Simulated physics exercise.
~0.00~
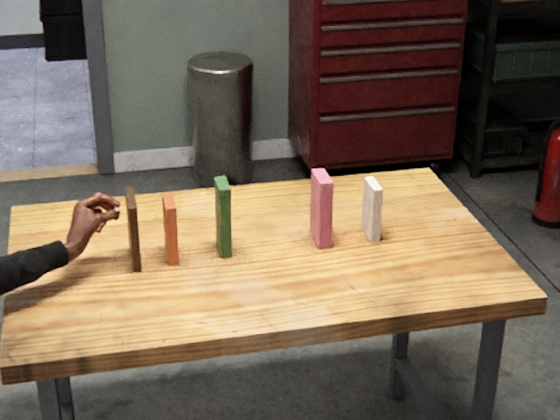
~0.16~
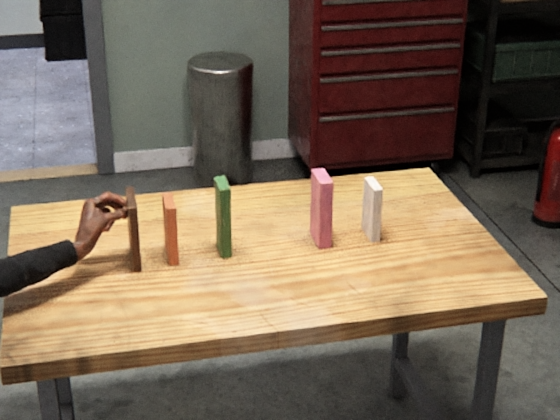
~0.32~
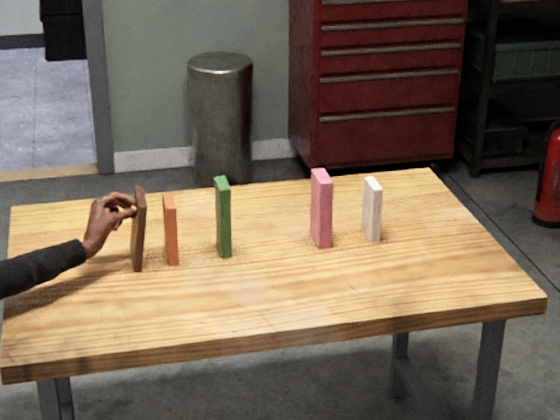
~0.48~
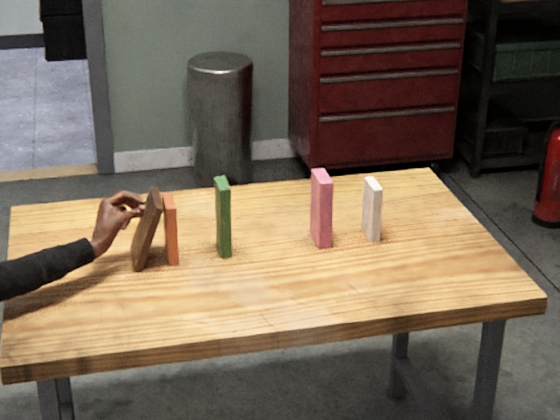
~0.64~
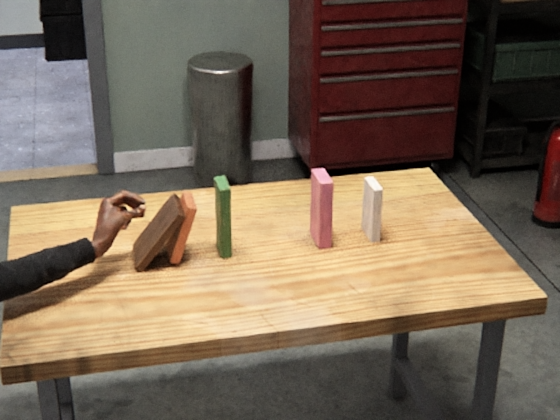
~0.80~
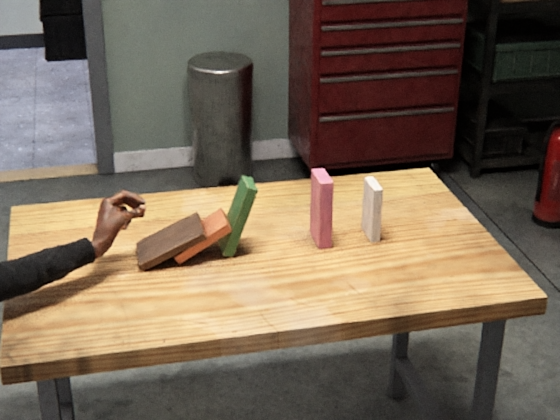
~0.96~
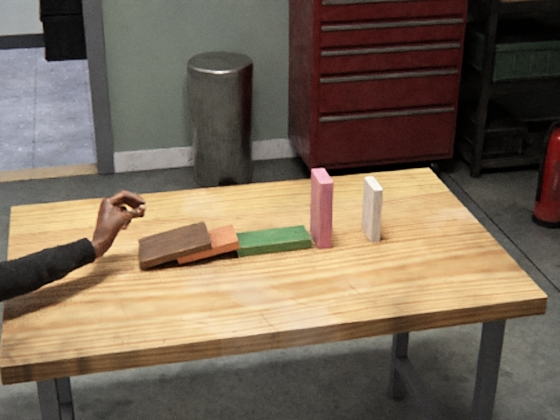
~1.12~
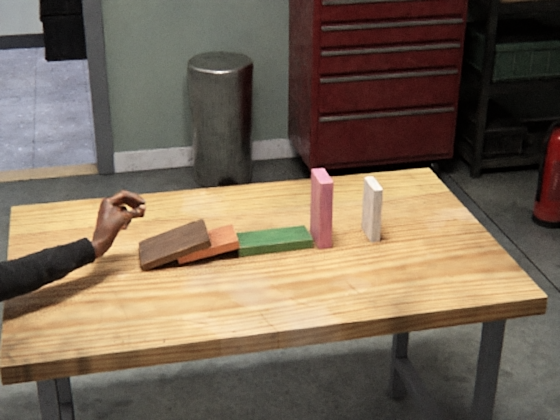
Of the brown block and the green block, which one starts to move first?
The brown block moves first, leaning to the right under the hand. The green block only starts to tip later, once the brown and orange blocks are already toppling.
On a table, a hand tips the brown block; orange and green fall, two stand.
